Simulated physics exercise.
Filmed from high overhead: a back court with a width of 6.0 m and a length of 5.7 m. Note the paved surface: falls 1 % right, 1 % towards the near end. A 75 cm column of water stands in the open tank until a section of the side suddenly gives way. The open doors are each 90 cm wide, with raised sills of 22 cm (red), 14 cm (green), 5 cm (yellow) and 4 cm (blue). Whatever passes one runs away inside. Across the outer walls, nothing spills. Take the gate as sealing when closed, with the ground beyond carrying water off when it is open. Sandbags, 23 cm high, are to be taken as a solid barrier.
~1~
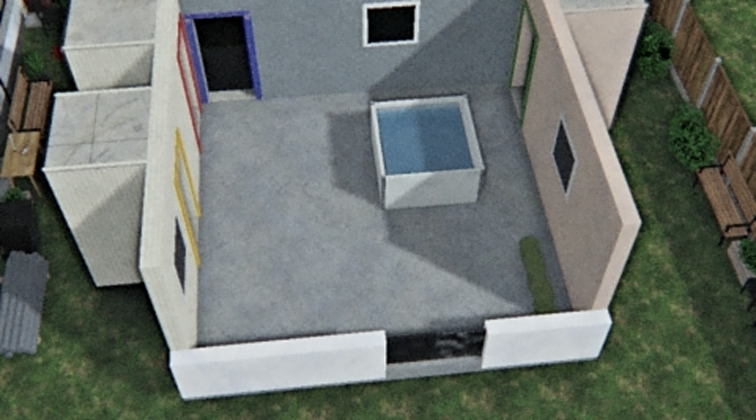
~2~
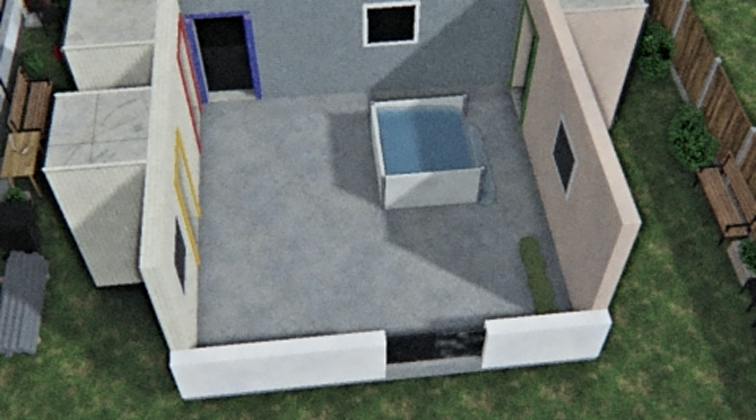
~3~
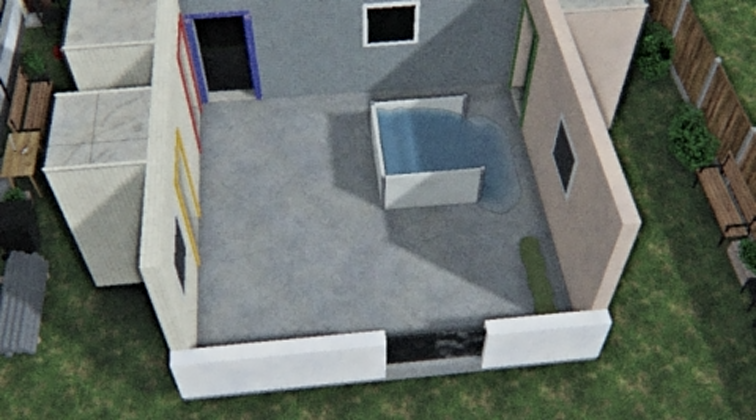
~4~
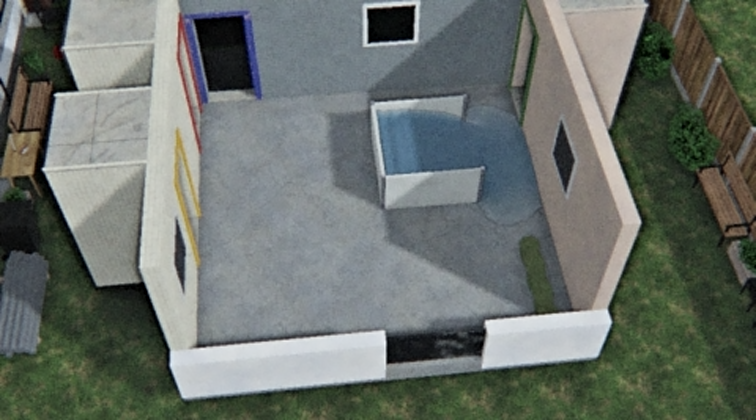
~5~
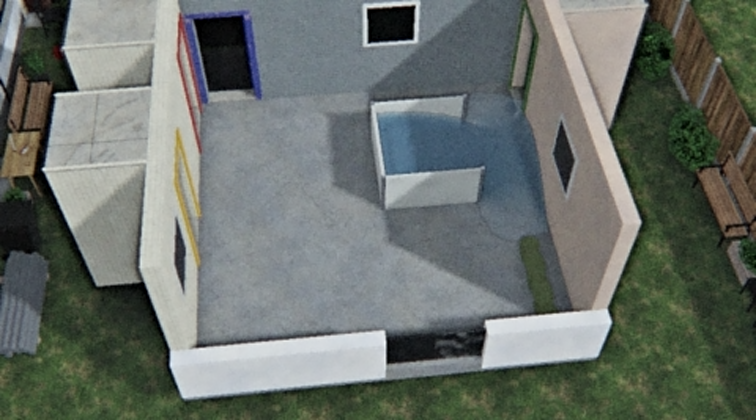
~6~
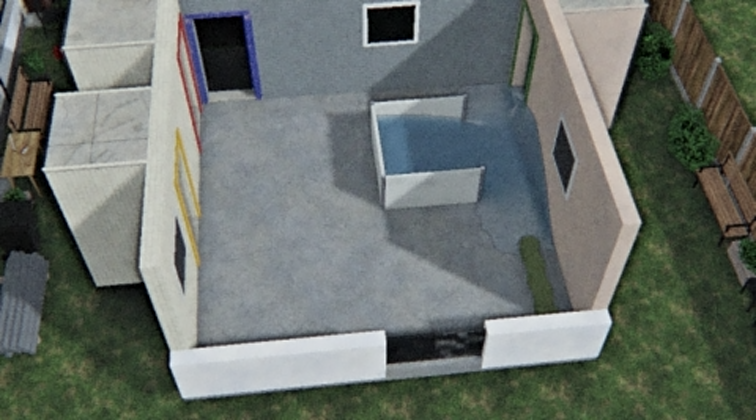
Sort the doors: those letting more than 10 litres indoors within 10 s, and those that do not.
The red door is among those that do not; the green door is among those letting more in; the yellow door is among those letting more in; the blue door is among those letting more in.
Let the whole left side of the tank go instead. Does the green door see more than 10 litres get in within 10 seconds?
Against that limit: Green short of it.
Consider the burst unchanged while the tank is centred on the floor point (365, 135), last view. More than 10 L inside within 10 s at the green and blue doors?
Measured against the limit, the green door goes beyond it and the blue door stays within it.
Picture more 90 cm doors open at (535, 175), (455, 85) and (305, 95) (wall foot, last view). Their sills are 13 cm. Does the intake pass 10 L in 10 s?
In turn: Beyond it, beyond it, short of it.
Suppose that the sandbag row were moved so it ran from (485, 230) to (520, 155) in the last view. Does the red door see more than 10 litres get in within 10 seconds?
Against that limit the red door lands on the low side.
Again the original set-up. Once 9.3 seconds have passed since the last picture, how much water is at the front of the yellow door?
I'd say close to 6.0 cm.
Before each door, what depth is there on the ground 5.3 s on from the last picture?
Red 9 cm, green 7 cm, yellow 11 cm, blue 7 cm.
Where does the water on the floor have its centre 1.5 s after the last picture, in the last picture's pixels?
Roughly (473, 177) in the last picture.
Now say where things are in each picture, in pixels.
In the first picture, still water, 75 cm deep, in the open tank at (426, 139).
In the second picture, the front is at a hidden place, 0.9 m from the gap at (469, 154); 0.3 m2 of floor is under water; 75 cm left at the back of the open tank.
In the third picture, water pours out at (469, 156) and has run 1.1 m, to (481, 119); typically 12 cm deep outside, 70 cm at the open tank's back.
In the fourth picture, water pours out at (469, 156) and has run 1.5 m, to (523, 217); typically 13 cm deep outside, 64 cm at the open tank's back.
In the fifth picture, water pours out at (468, 157) and has run 1.9 m, to (510, 99); typically 14 cm deep outside, 62 cm at the open tank's back.
In the sixth picture, the front is at (506, 83), 2.2 m from the gap at (468, 157); 3.5 m2 of floor is under water; 56 cm left at the back of the open tank.
Then, 0.7 s after the last picture water covers 15 % of the floor and is deepest (52 cm) near (500, 86); red door not reached, green door 27 cm at the sill, 30 L in, yellow door not reached, blue door not reached.
Then, 1.5 s after the last picture water covers 35 % of the floor and is deepest (47 cm) near (570, 338); red door not reached, green door 26 cm at the sill, 80 L in, yellow door not reached, blue door not reached.
Then, 2.8 s after the last picture water covers 65 % of the floor and is deepest (27 cm) near (570, 338); red door 9 cm at the sill, 0 L in, green door 18 cm at the sill, 126 L in, yellow door not reached, blue door 2 cm at the sill, 0 L in.
Then, 5.3 s after the last picture water covers 85 % of the floor and is deepest (14 cm) near (233, 369); red door 9 cm at the sill, 0 L in, green door 7 cm at the sill, 132 L in, yellow door 11 cm at the sill, 12 L in, blue door 7 cm at the sill, 12 L in.
Then, 9.3 s after the last picture water covers 95 % of the floor and is deepest (13 cm) near (410, 353); red door 2 cm at the sill, 0 L in, green door 6 cm at the sill, 132 L in, yellow door 6 cm at the sill, 40 L in, blue door 2 cm at the sill, 22 L in.
